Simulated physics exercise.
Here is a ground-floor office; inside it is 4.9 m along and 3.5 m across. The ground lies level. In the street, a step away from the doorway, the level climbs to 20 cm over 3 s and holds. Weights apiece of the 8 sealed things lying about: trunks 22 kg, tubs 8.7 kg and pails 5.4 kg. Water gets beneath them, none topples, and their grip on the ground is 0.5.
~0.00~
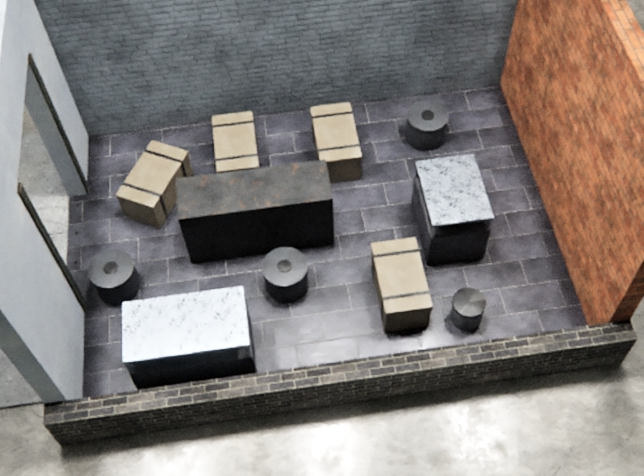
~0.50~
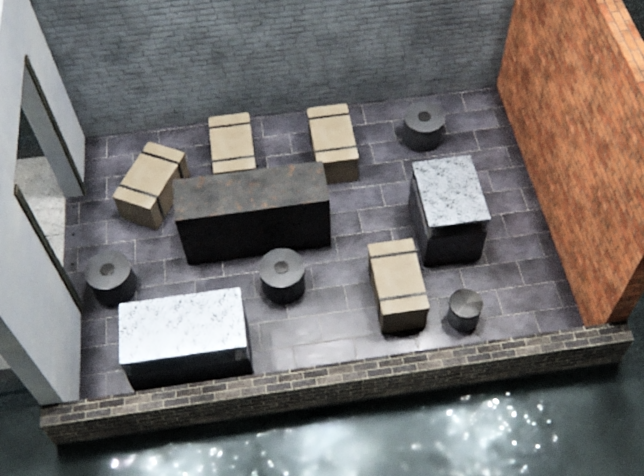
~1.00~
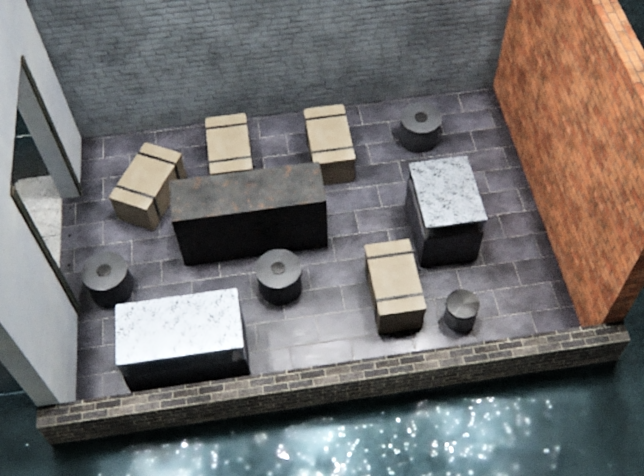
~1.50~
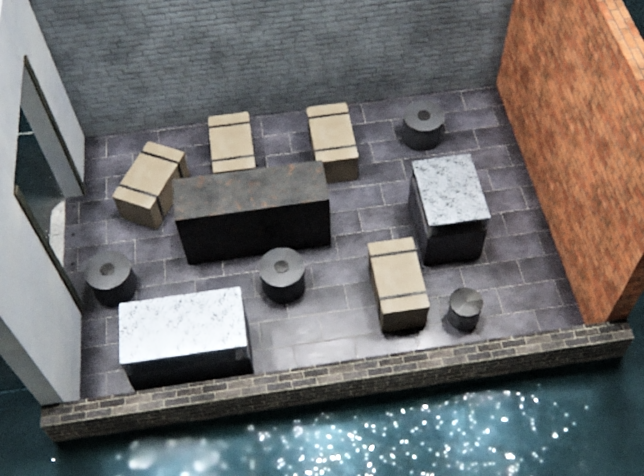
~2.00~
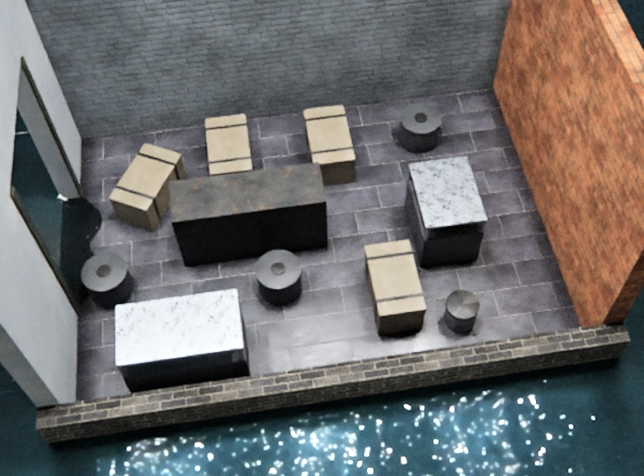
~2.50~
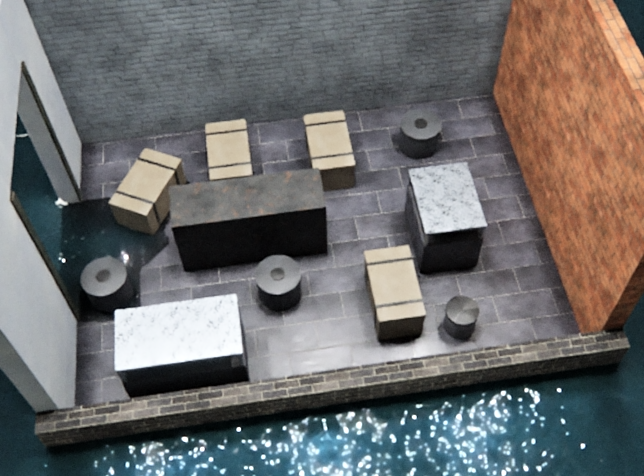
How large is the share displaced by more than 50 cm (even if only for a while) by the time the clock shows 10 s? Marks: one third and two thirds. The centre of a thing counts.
That comes to two thirds or above.
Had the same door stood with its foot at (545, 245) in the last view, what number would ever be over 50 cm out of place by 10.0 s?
In that case 5 of them.
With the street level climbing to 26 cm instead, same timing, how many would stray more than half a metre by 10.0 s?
In that case 8 of them.
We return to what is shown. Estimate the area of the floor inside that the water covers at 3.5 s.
About 3.0 m2.
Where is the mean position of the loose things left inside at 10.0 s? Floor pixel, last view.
Around (410, 235).
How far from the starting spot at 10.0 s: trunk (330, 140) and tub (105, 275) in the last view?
In turn: 140 cm, 100 cm.
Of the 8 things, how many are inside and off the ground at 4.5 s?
At that moment 1.
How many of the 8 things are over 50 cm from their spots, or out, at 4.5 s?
2 of them.
After 3.5 s 0 of 8 are over 50 cm from their spots; 0 afloat.
After 4.5 s 2 of 8 are over 50 cm from their spots; 1 afloat.
After 7.0 s 4 of 8 are over 50 cm from their spots; 2 afloat.
After 10.0 s 8 of 8 are over 50 cm from their spots, and 8 have been at some point; 8 afloat.
